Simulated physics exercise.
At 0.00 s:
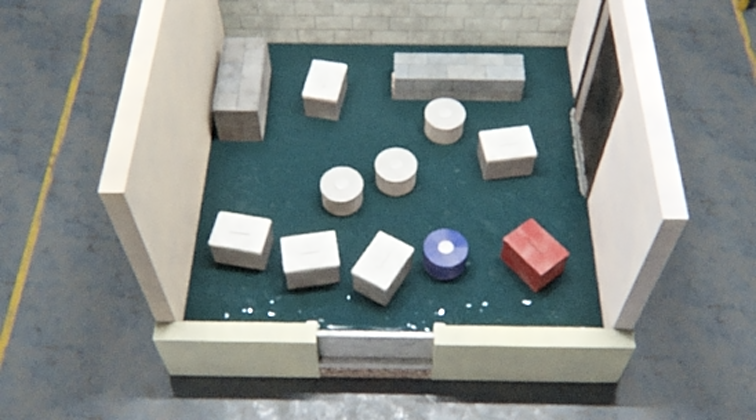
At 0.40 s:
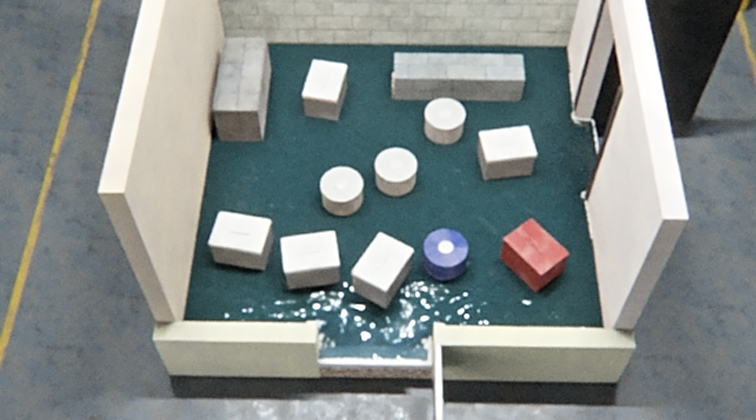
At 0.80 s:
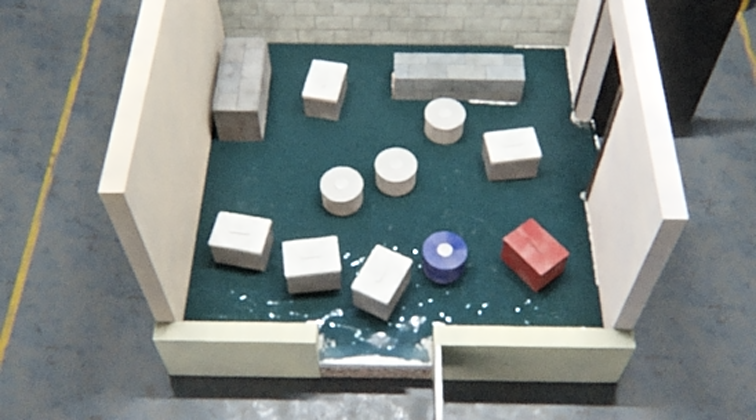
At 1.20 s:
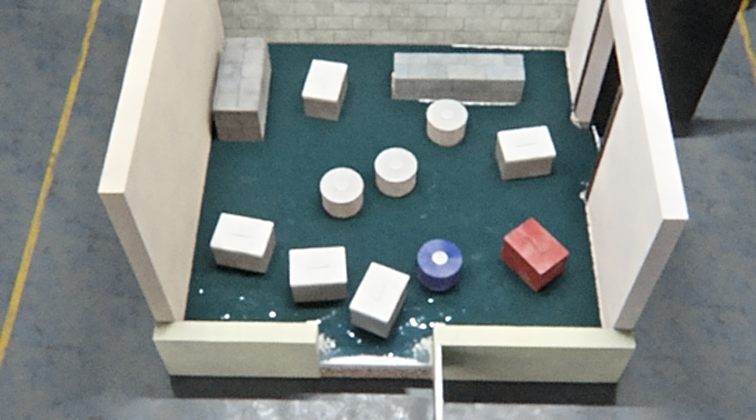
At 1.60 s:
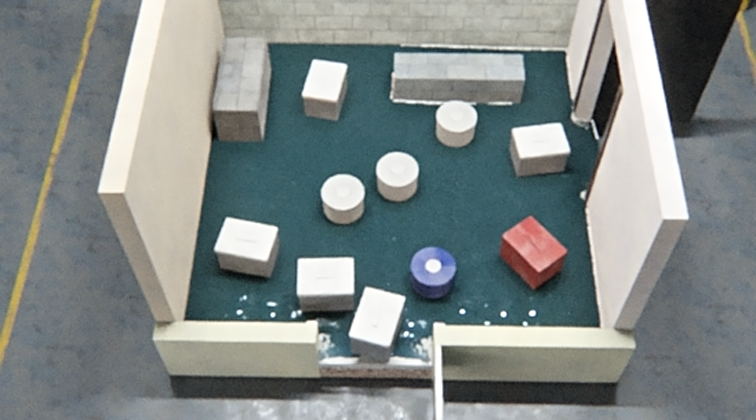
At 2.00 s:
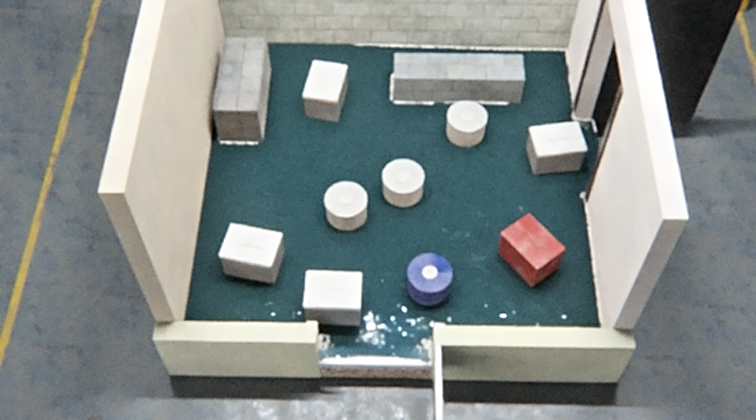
A walled room's doors open, water runs out, and floating chests and tubs drift toward the openings.
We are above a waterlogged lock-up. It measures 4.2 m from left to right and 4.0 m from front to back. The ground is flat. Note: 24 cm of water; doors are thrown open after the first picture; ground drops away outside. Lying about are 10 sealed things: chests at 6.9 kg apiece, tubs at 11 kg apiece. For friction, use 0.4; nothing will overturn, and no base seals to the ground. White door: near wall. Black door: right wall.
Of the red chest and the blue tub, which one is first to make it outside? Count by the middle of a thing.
First out is the blue one.
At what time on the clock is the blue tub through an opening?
It gets out at about 4.0 s.
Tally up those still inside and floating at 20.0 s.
At that point I count 0.
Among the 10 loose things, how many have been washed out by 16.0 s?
Count at that moment: 8.
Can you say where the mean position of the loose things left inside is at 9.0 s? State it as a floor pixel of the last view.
Centre of the remaining things: Roughly (475, 199).
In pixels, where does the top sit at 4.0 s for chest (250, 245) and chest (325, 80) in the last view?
Roughly (279, 267), then roughly (349, 108).
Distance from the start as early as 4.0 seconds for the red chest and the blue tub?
About 20 and 100 cm.
After 4.0 s the red chest is near (550, 241), 0.2 m from its start, afloat; the blue tub is near (408, 337), 1.0 m from its start, afloat; 3 of 10 are out; 7 afloat.
After 9.0 s the red chest is near (571, 195), 0.9 m from its start, afloat; the blue tub has gone out (at 4.1 s); 7 of 10 are out; 3 afloat.
After 16.0 s the red chest has gone out (at 11.6 s); the blue tub has gone out (at 4.1 s); 8 of 10 are out; 1 afloat.
After 20.0 s the red chest has gone out (at 11.6 s); the blue tub has gone out (at 4.1 s); 9 of 10 are out; 0 afloat.
